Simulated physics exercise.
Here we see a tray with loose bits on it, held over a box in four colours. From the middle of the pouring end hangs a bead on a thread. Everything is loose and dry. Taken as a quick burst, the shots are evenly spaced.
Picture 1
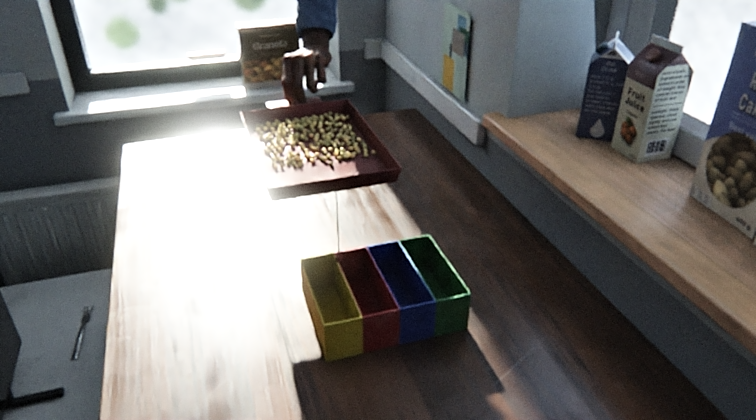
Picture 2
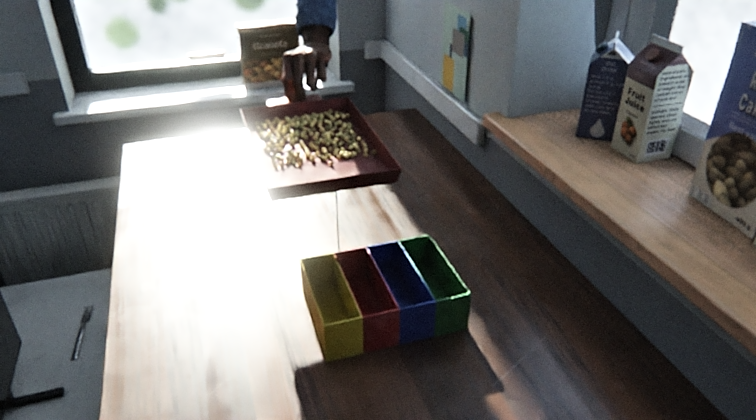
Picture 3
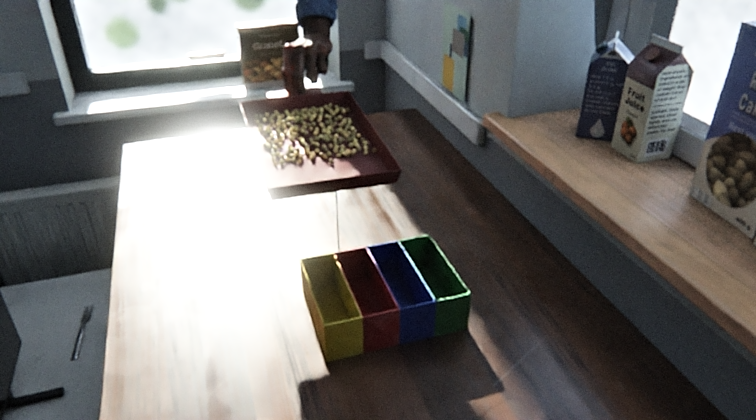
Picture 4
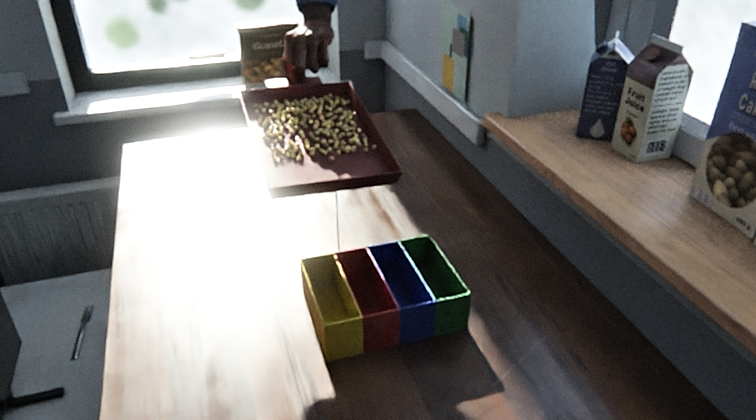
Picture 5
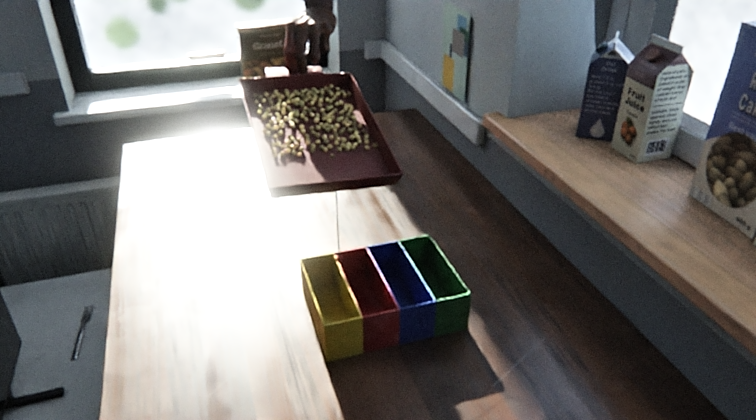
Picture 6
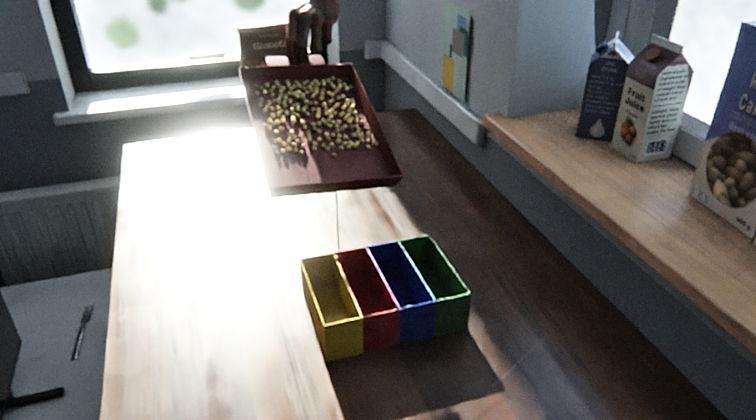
A hand at the far end of a dark red tray of soya beans gradually raised that end, tilting the tray toward a yellow, red, blue and green box, its right corner dipping slightly.
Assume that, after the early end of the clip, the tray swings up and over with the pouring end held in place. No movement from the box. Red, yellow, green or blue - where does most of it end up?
Most of it ends up in blue.
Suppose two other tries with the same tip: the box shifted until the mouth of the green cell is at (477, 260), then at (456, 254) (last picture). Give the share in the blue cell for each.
It would be roughly 0 per cent, followed by roughly 20 per cent.
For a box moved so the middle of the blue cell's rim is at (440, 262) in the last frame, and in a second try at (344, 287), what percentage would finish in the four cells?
You'd see around 90 per cent and then around 50 per cent.
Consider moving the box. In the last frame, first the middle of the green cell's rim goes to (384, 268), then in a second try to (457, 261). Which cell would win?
The first position gives the green cell, and the second gives the cell in red.
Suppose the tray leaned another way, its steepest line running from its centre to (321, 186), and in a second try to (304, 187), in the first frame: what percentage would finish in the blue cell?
Roughly 0 % in the first case and 0 % in the second.
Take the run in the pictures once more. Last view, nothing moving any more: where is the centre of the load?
Near pixel (399, 315).
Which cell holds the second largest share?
The cell in red.
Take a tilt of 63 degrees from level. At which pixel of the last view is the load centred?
The load is centred around (372, 184).
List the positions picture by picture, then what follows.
Corners of the pouring end at (270, 186) and (396, 167), level; middle of the load at (317, 137), soya beans; bead on its thread at (339, 259); yellow cell at (344, 336); red cell at (381, 327); blue cell at (417, 319); green cell at (452, 311), in the first frame.
Corners of the pouring end at (270, 186) and (396, 167), level; middle of the load at (317, 136), in the second frame.
Corners of the pouring end at (270, 185) and (397, 168), tipped barely, lowest at the right corner; middle of the load at (316, 131), in the third frame.
Corners of the pouring end at (271, 185) and (397, 170), tipped a little, lowest at the right corner; middle of the load at (317, 125), in the fourth frame.
Corners of the pouring end at (271, 185) and (398, 171), tipped a little, lowest at the right corner; middle of the load at (317, 118), in the fifth frame.
Corners of the pouring end at (272, 185) and (399, 173), tipped clearly, lowest at the right corner; middle of the load at (319, 113); yellow cell at (344, 336); red cell at (381, 327); blue cell at (417, 319); green cell at (452, 311), in the sixth frame.
Soon, tray tipped steeply; most on the tray; a small part in the blue cell; a small part in the red cell; a stray few in the green cell; a stray few in the yellow cell; a small part falling or outside the box.
A while on, tray tipped past a quarter turn; about a quarter on the tray; about a quarter in the blue cell; about a quarter in the red cell; a small part in the green cell; a stray few in the yellow cell; about a quarter falling or outside the box.
Towards the end, tray tipped past a quarter turn; about two thirds in the blue cell; about a quarter in the red cell; a small part in the green cell; a stray few in the yellow cell; a stray few falling or outside the box.
Finally, tray tipped past a quarter turn; about two thirds in the blue cell; about a quarter in the red cell; a small part in the green cell; a stray few in the yellow cell; a stray few outside the box.
